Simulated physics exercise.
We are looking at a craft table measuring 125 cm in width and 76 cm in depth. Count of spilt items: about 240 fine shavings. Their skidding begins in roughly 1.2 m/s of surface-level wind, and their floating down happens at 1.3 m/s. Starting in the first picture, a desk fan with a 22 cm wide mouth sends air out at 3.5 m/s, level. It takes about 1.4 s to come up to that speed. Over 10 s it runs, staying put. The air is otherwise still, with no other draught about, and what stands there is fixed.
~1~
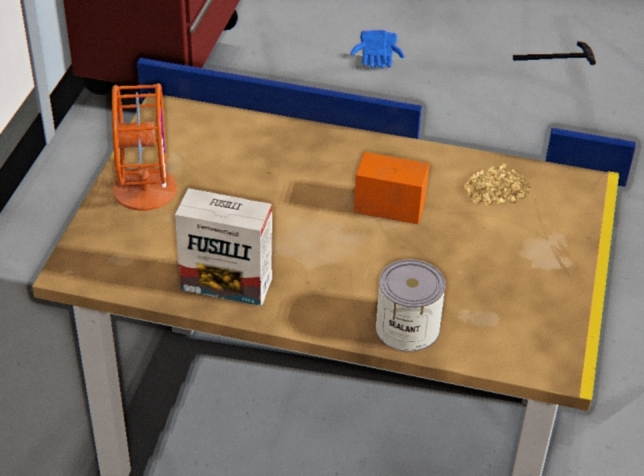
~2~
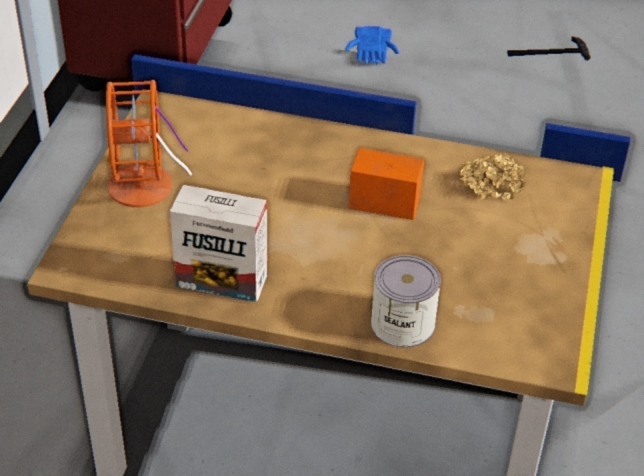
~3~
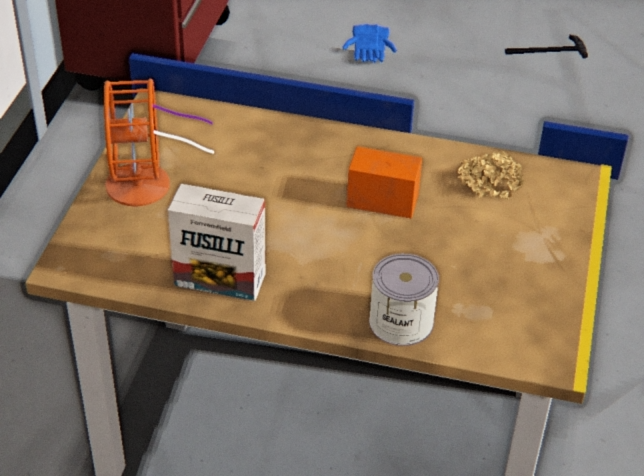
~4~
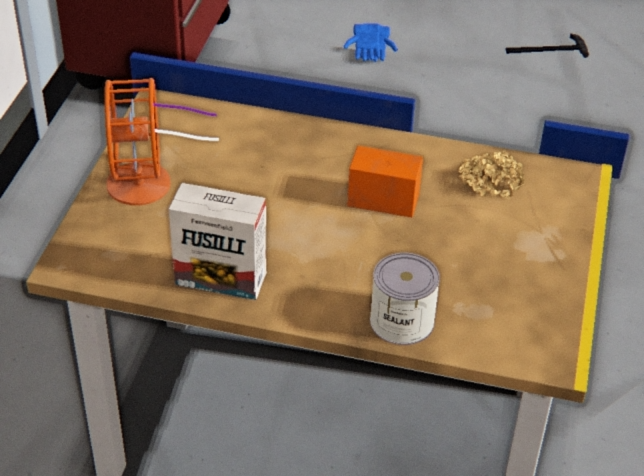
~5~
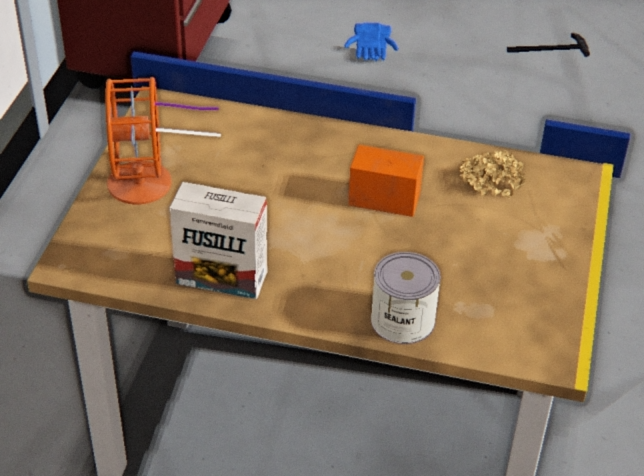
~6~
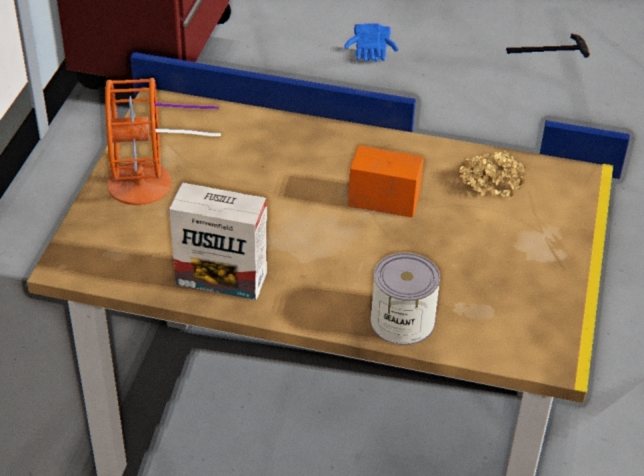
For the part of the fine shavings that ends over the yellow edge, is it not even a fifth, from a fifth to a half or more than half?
The part of the fine shavings that ends over the yellow edge is over half.
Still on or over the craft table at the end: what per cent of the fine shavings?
Near 15 %.
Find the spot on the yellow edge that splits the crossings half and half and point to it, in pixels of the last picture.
Roughly at pixel (610, 194).
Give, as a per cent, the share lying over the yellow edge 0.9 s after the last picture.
About 40 per cent.
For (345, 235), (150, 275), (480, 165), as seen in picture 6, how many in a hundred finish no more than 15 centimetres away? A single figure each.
I would say some 0 %, 0 % and 15 % respectively.
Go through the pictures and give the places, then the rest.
In the first frame, the middle of the fine shavings is near (498, 187), none has stirred yet and the mouth of the desk fan is at (140, 135).
In the second frame, the middle of the fine shavings is near (495, 173), none has stirred yet and the yellow edge is centred on (602, 271).
In the third frame, the middle of the fine shavings is near (493, 171), none has stirred yet, the top of a block is at (386, 163) and the top of a tin is at (406, 277).
In the fourth frame, the middle of the fine shavings is near (493, 171) and none has stirred yet.
In the fifth frame, the middle of the fine shavings is near (494, 170) and none has stirred yet.
In the sixth frame, the middle of the fine shavings is near (494, 171) and none has stirred yet.
Then, 0.9 s after the last picture the count stands so, 44 % are over the yellow edge; the middle of those still in play is near (514, 189).
Then, 2.1 s after the last picture the count stands so, 63 % are over the yellow edge; the middle of those still in play is near (500, 184).
Then, 4.4 s after the last picture the count stands so, 75 % are over the yellow edge; the middle of those still in play is near (497, 190).
Then, 8.9 s after the last picture, at the end, 82 % are over the yellow edge; the middle of those still in play is near (503, 191).
